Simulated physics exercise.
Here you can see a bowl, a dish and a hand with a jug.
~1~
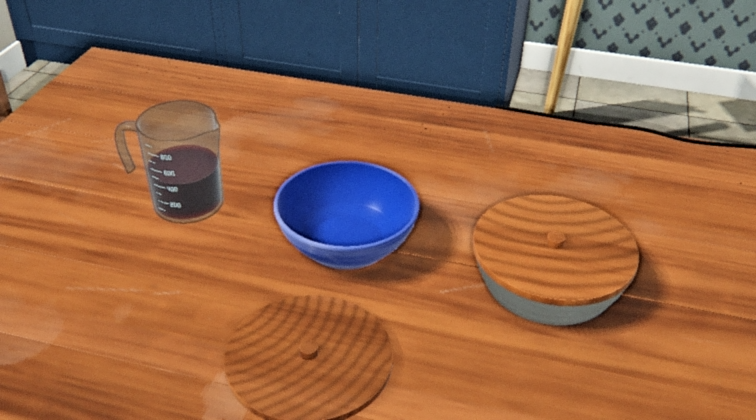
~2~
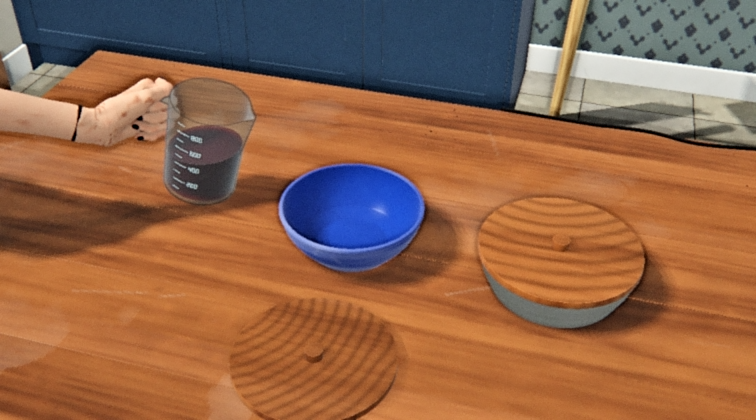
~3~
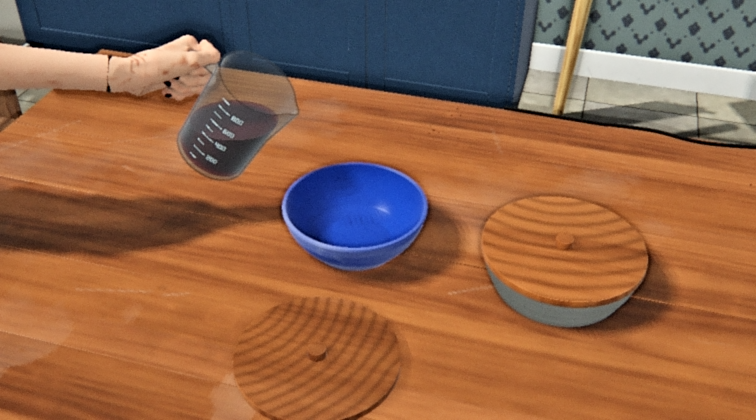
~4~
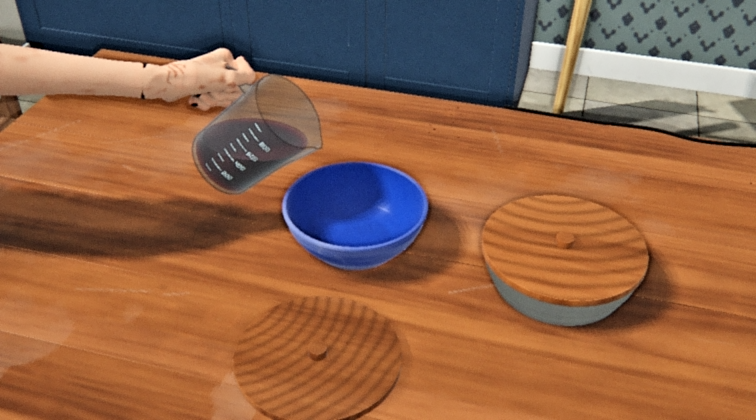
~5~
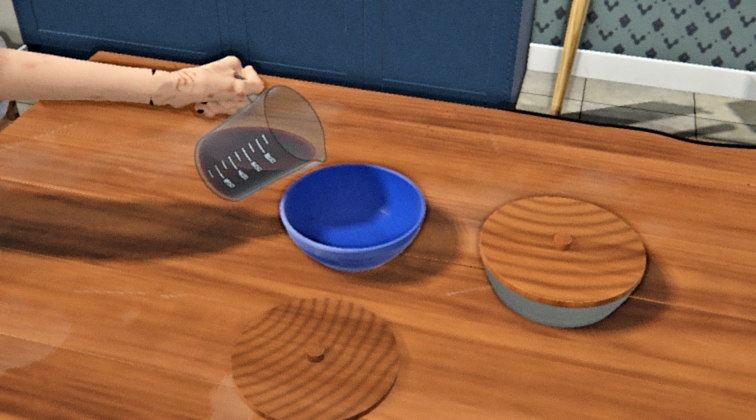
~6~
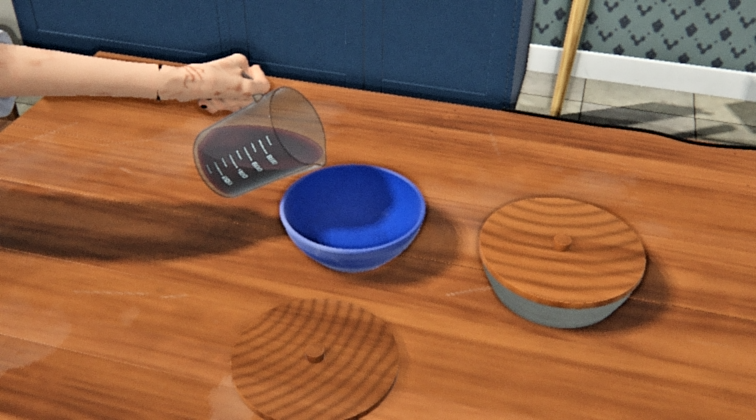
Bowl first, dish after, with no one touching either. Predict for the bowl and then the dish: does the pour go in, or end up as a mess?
Bowl - goes in; dish - a mess.
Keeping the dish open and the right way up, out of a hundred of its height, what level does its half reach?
It comes up to roughly 20 per cent of the height.
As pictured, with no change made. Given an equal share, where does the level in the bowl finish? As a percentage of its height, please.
The level sits near 30 per cent of the height.
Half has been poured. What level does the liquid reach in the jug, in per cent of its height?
It sits at roughly 25 per cent of the height.
A moment on, the grape juice goes into the bowl.
Further on, it hits the lid of the dish and runs off.
When it is over, the bowl has its share inside; the dish is empty, in a puddle.
